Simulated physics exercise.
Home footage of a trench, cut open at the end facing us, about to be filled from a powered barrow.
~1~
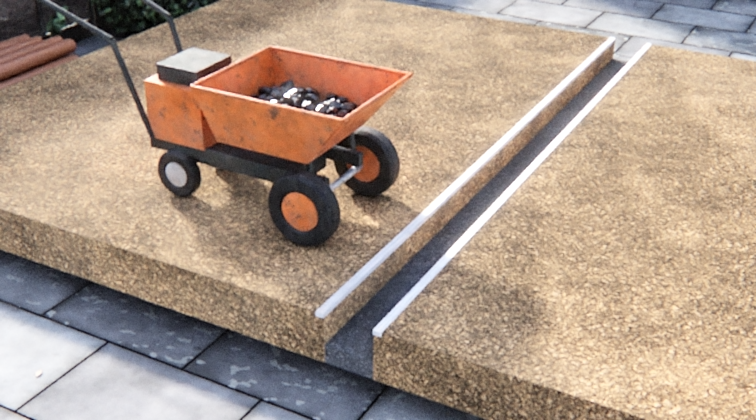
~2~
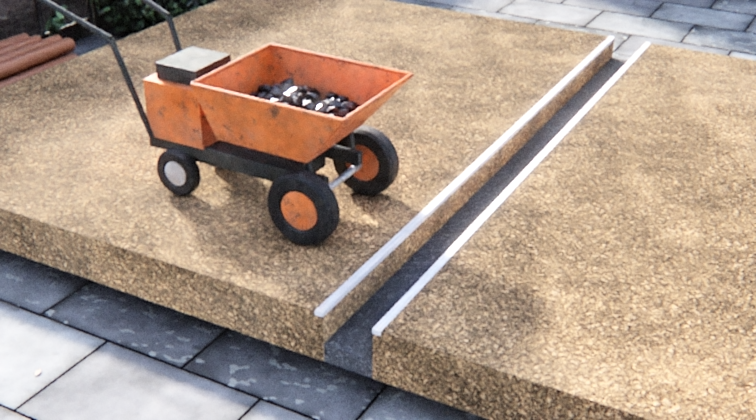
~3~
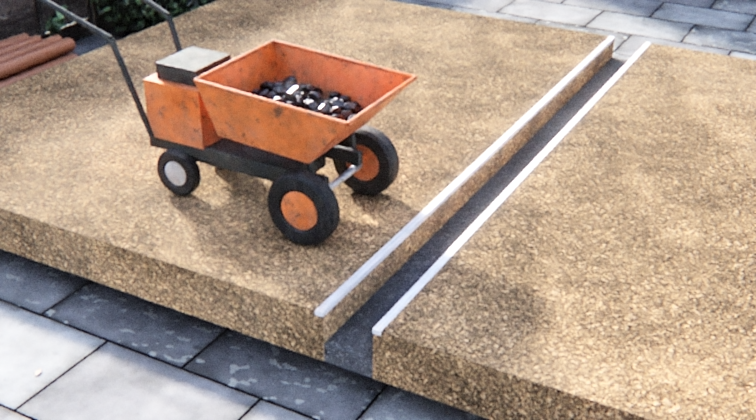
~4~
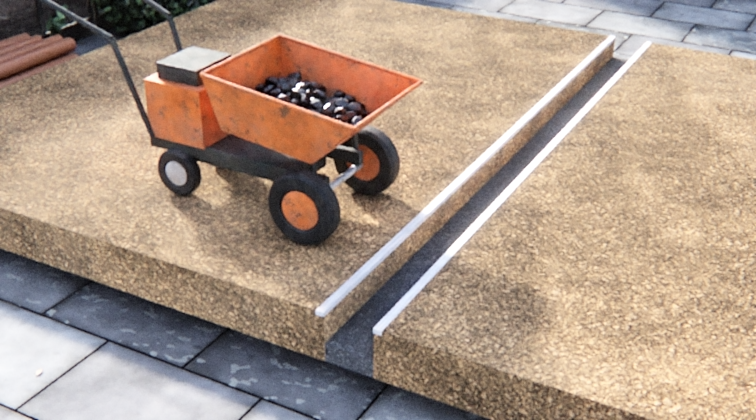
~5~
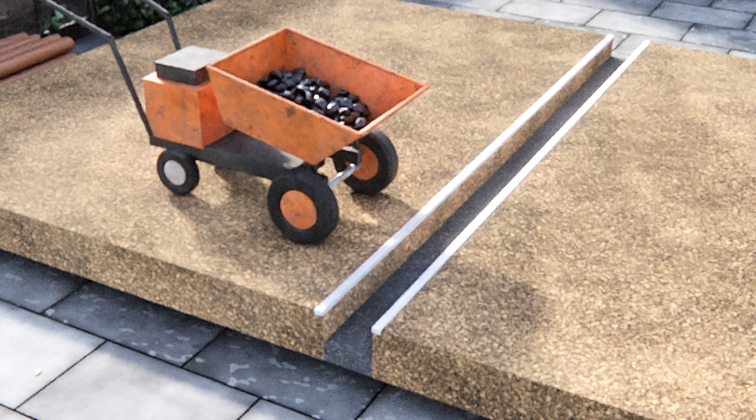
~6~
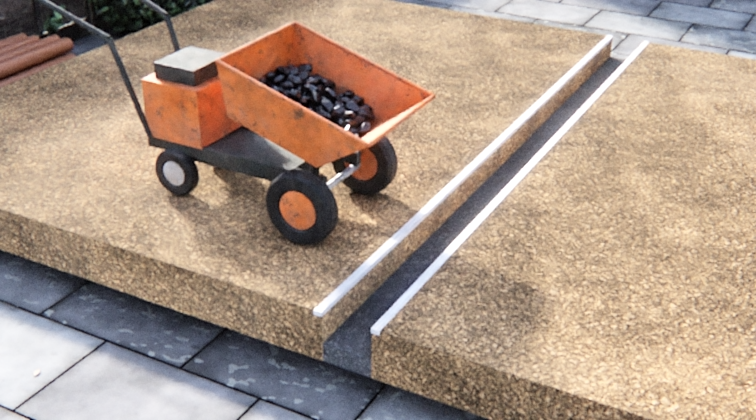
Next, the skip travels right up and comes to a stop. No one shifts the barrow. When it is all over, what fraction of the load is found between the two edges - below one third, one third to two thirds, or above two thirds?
A fraction one third to two thirds is found there.
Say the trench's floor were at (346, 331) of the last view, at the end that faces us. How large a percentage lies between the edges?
It comes to 20 per cent or so.
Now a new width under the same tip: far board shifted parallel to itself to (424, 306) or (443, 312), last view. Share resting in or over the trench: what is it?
About 90 %, then 100 %.
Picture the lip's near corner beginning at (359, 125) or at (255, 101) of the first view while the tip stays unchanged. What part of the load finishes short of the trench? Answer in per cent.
In order, 0 % followed by 50 %.
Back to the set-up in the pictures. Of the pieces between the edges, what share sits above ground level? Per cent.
5 in a hundred.
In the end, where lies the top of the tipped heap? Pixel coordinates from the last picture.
Top at rest: Roughly (477, 235).
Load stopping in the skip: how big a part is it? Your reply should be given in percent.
Estimate: Some 5 %.
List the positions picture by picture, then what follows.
In the first frame, lip of the skip (343, 121), level; top of the load (295, 107), lumps of coal; first edge of the trench (349, 284); far edge (405, 302), the trench under half as wide as the skip, and about half as deep as wide.
In the second frame, lip of the skip (343, 121), level; top of the load (295, 106).
In the third frame, lip of the skip (347, 124), tipped barely; top of the load (289, 106).
In the fourth frame, lip of the skip (354, 129), tipped a little; top of the load (289, 98).
In the fifth frame, lip of the skip (361, 136), tipped a little; top of the load (281, 89).
In the sixth frame, lip of the skip (368, 145), tipped clearly; top of the load (291, 90); first edge of the trench (347, 283); far edge (403, 300).
Just after the last frame, skip tipped steeply; every one in the skip.
A moment on, skip tipped right over; almost all in the skip; just a few in or heaped over the trench; just a few beyond it.
Further on, skip tipped right over; roughly a quarter in the skip; roughly a third in or heaped over the trench; roughly half beyond it.
When it is over, skip tipped right over; about a tenth in the skip; roughly half in or heaped over the trench; roughly half beyond it.
